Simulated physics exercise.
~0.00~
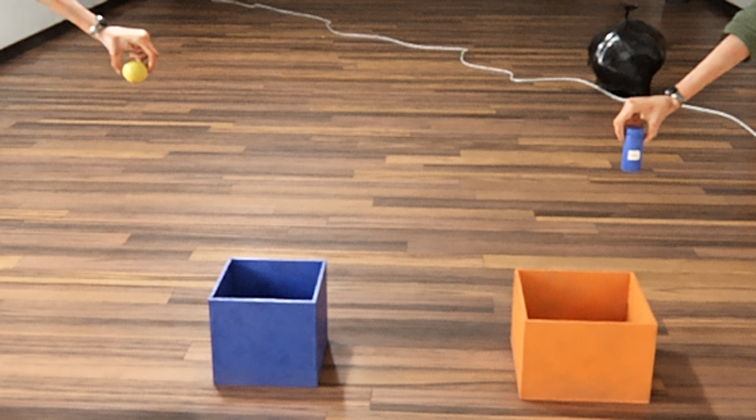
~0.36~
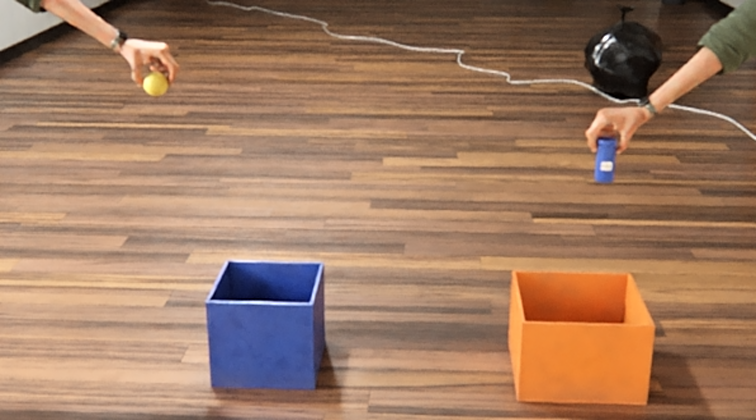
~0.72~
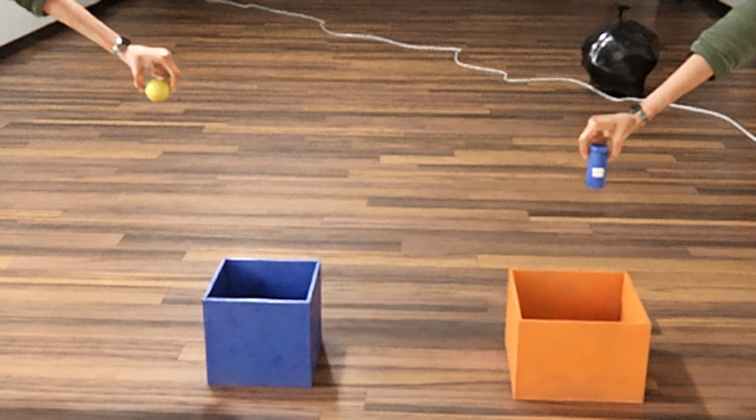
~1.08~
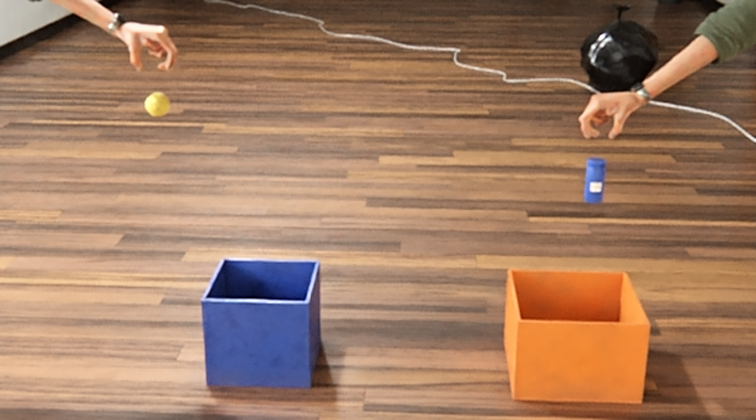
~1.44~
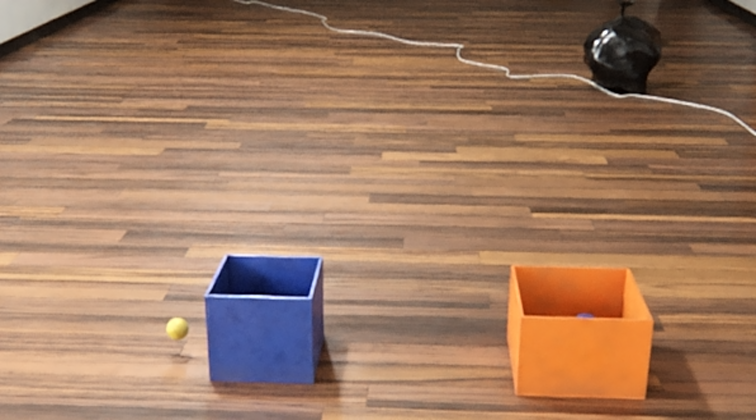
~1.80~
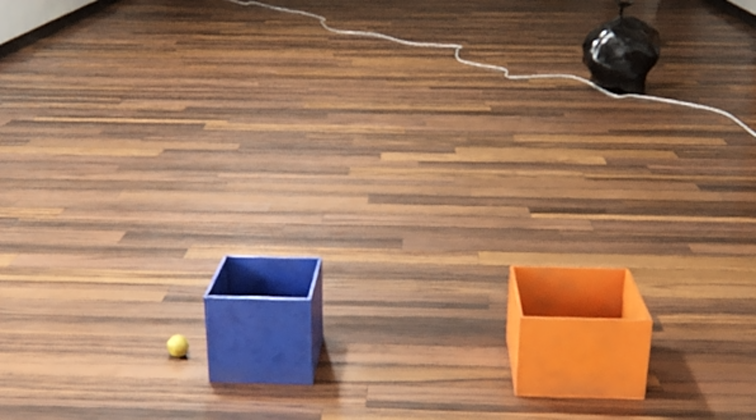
In the video, two hands hold a yellow lemon and a blue shaker above a wooden floor, shift them slightly inward, and release them. The shaker drops into the orange crate on the right, while the lemon lands on the floor left of the blue container.
